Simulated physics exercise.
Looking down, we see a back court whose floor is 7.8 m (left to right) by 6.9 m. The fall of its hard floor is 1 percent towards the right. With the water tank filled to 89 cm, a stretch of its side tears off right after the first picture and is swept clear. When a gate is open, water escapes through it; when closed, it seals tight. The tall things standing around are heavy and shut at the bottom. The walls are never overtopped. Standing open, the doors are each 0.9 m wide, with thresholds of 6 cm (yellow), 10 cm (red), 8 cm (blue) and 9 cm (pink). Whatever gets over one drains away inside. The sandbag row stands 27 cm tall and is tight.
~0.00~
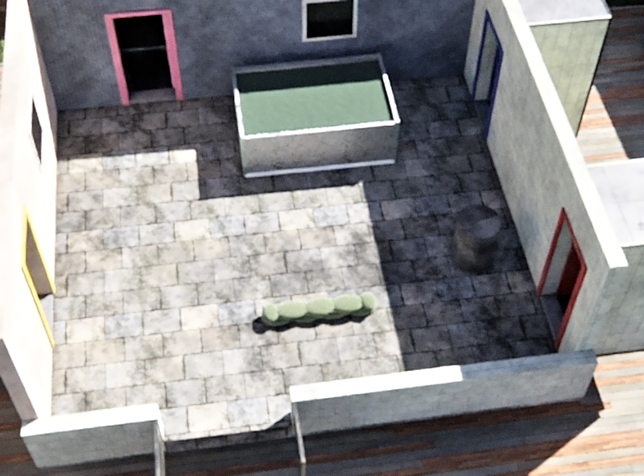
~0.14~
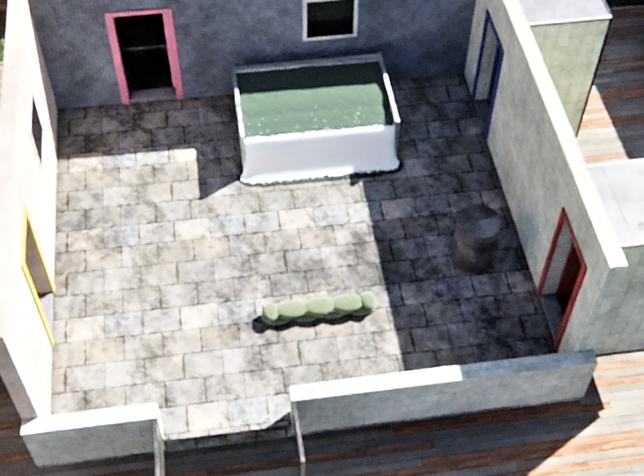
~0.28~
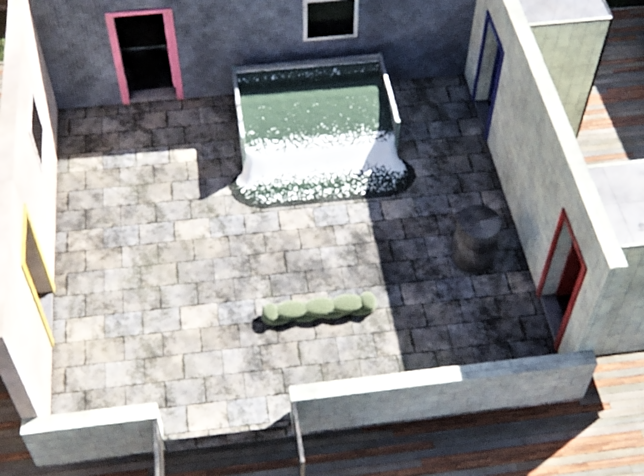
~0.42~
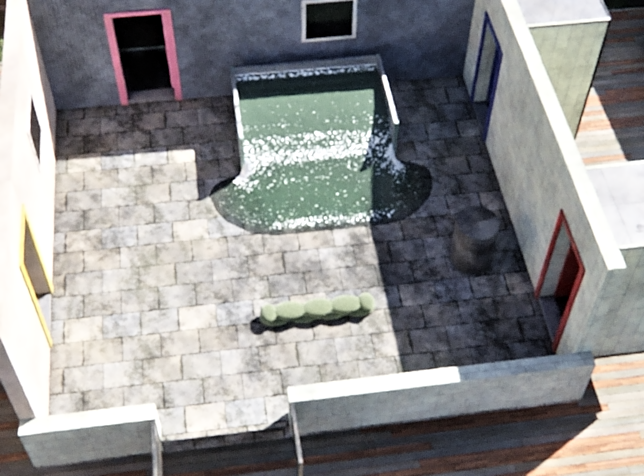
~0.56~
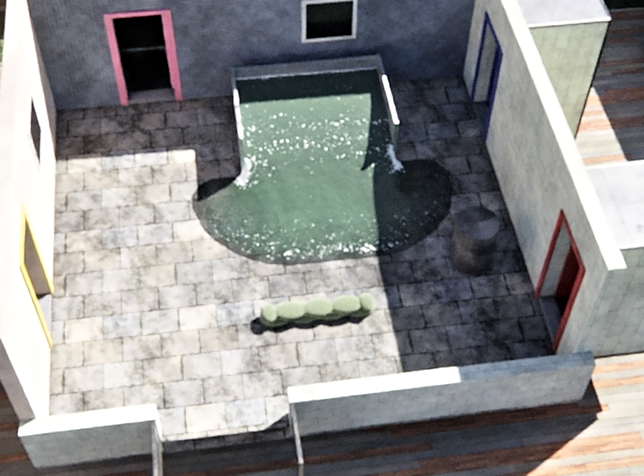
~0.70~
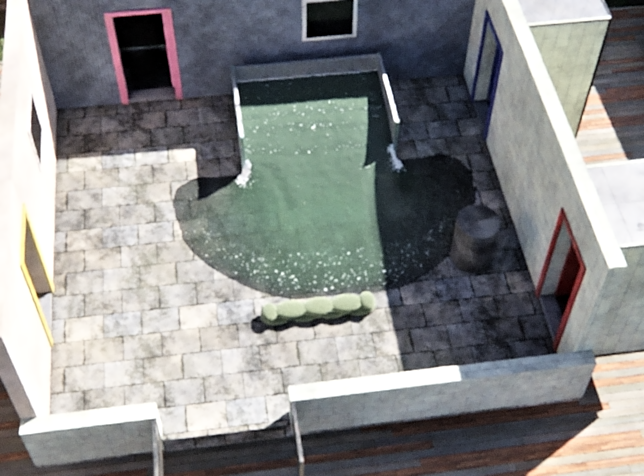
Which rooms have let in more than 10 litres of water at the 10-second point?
Yellow door: Limit crossed; red door: Limit crossed; blue door: Limit crossed; pink door: Limit not crossed.
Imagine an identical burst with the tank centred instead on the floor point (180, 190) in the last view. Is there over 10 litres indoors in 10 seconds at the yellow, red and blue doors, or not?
Measured against that limit, yellow comes out beyond it, red beyond it and blue short of it.
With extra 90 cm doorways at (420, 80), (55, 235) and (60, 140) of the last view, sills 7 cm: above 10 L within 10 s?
Well, the first is on the high side, the second is on the low side, and the third is on the low side.
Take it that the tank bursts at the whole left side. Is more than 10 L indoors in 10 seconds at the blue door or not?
Then: Blue short of it.
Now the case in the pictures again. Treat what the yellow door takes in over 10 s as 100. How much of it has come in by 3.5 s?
That works out near 0%.
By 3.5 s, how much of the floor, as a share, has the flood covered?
About 65 per cent.
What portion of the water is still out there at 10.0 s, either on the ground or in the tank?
It comes to near 80 per cent.
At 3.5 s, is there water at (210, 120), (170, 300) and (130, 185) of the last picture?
Going in order, clear, then covered, then clear.
After 1.4 s water covers 50 % of the floor and is deepest (44 cm) near (322, 297); yellow door not reached, red door not reached, blue door not reached, pink door not reached.
After 2.2 s water covers 60 % of the floor and is deepest (55 cm) near (560, 378); yellow door not reached, red door 7 cm at the sill, 0 L in, blue door not reached, pink door not reached.
After 3.5 s water covers 65 % of the floor and is deepest (40 cm) near (499, 260); yellow door 5 cm at the sill, 0 L in, red door 23 cm at the sill, 33 L in, blue door 2 cm at the sill, 0 L in, pink door not reached.
After 6.0 s water covers 85 % of the floor and is deepest (22 cm) near (387, 82); yellow door 11 cm at the sill, 44 L in, red door 17 cm at the sill, 170 L in, blue door 6 cm at the sill, 0 L in, pink door not reached.
After 10.0 s water covers 100 % of the floor and is deepest (16 cm) near (486, 157); yellow door 4 cm at the sill, 58 L in, red door 9 cm at the sill, 194 L in, blue door 12 cm at the sill, 30 L in, pink door 9 cm at the sill, 2 L in.
